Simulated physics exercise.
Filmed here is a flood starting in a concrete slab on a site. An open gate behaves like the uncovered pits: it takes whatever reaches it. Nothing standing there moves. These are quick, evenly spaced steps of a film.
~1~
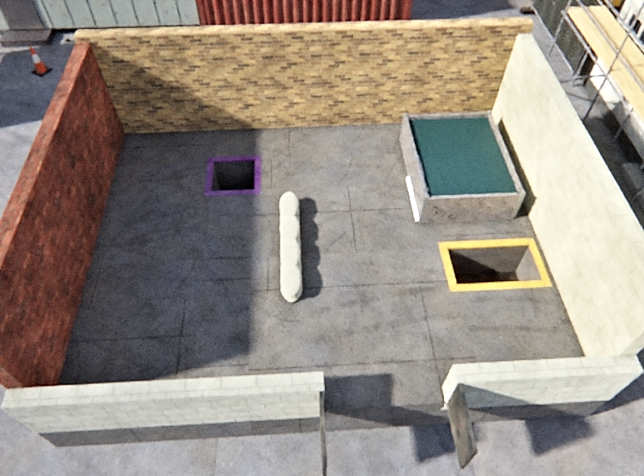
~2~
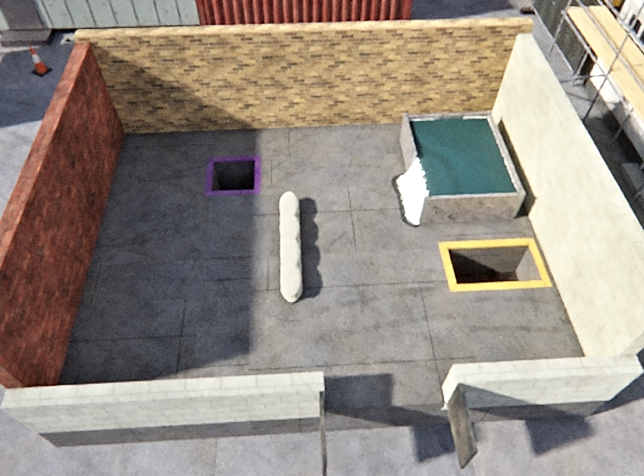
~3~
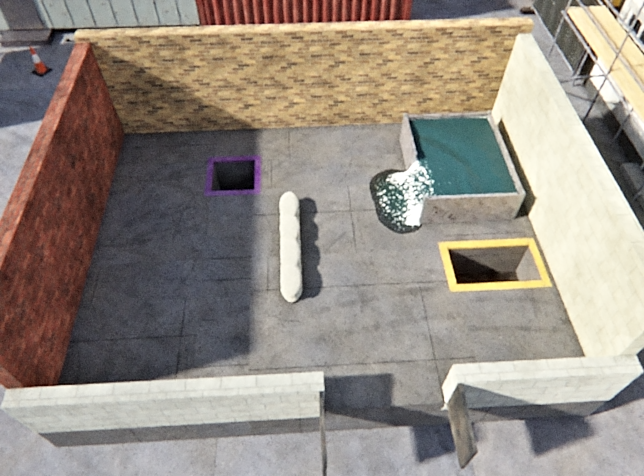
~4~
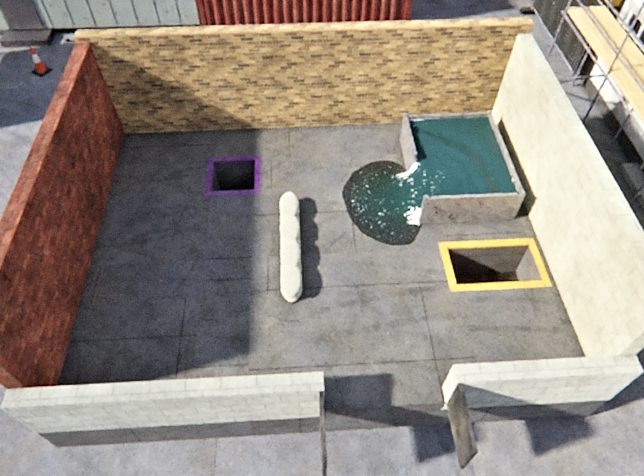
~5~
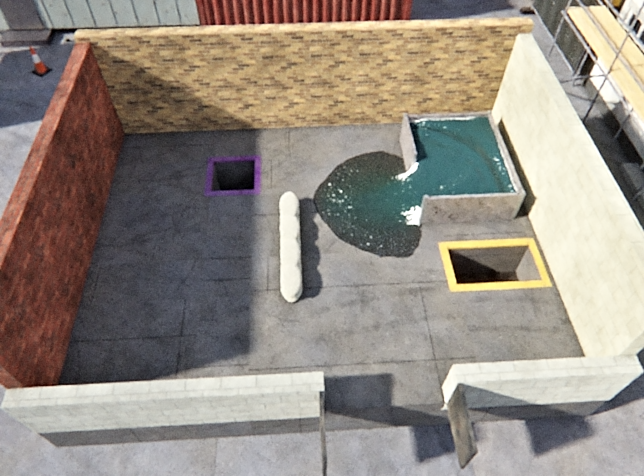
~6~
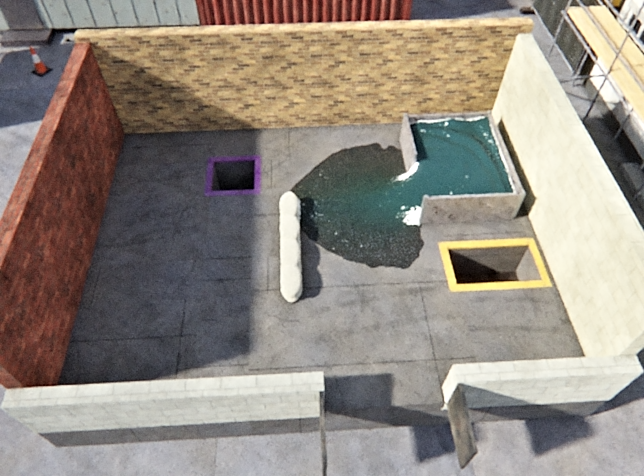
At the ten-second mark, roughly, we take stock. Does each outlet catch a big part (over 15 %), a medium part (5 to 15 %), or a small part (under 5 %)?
Parts caught - gate: A big part; purple pit: A big part; yellow pit: A small part.
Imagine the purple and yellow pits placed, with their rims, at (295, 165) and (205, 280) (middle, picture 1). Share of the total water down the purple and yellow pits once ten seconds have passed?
Roughly: Purple pit 25 %, yellow pit 2 %.
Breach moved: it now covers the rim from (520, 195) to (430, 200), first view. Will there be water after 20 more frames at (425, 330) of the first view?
Short answer - sodden.
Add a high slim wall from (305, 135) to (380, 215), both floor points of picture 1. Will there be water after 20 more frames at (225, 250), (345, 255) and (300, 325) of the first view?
Spared; swamped; swamped.
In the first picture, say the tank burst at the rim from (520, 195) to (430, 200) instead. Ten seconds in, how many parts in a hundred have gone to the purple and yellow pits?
Per cent: Purple 0, yellow 75.
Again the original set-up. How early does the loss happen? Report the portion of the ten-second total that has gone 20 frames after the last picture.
Close to 35 per cent, I'd say.
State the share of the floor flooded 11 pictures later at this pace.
It should be close to 30 %.
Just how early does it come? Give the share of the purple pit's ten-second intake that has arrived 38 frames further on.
Near 80 in a hundred.
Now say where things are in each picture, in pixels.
The first picture shows still water in the water tank at (459, 155).
In the second picture, the front is at (403, 177), out from the gap at (418, 191).
In the third picture, the front is at (378, 178), out from the gap at (418, 192).
In the fourth picture, the front is at (348, 191), out from the gap at (418, 193).
In the fifth picture, the front is at (320, 197), out from the gap at (418, 193).
In the sixth picture, the front is at (294, 196), out from the gap at (418, 193).
A moment on, water covers 20 % of the floor; the gate 0 %, the purple pit 1 %, the yellow pit 0 %.
Next, water covers 30 % of the floor; the gate 0 %, the purple pit 5 %, the yellow pit 0 %.
Then, water covers 40 % of the floor; the gate 5 %, the purple pit 9 %, the yellow pit 0 %.
Later, water covers 60 % of the floor; the gate 14 %, the purple pit 13 %, the yellow pit 0 %.
In the end, water covers 80 % of the floor; the gate 20 %, the purple pit 17 %, the yellow pit 1 %.
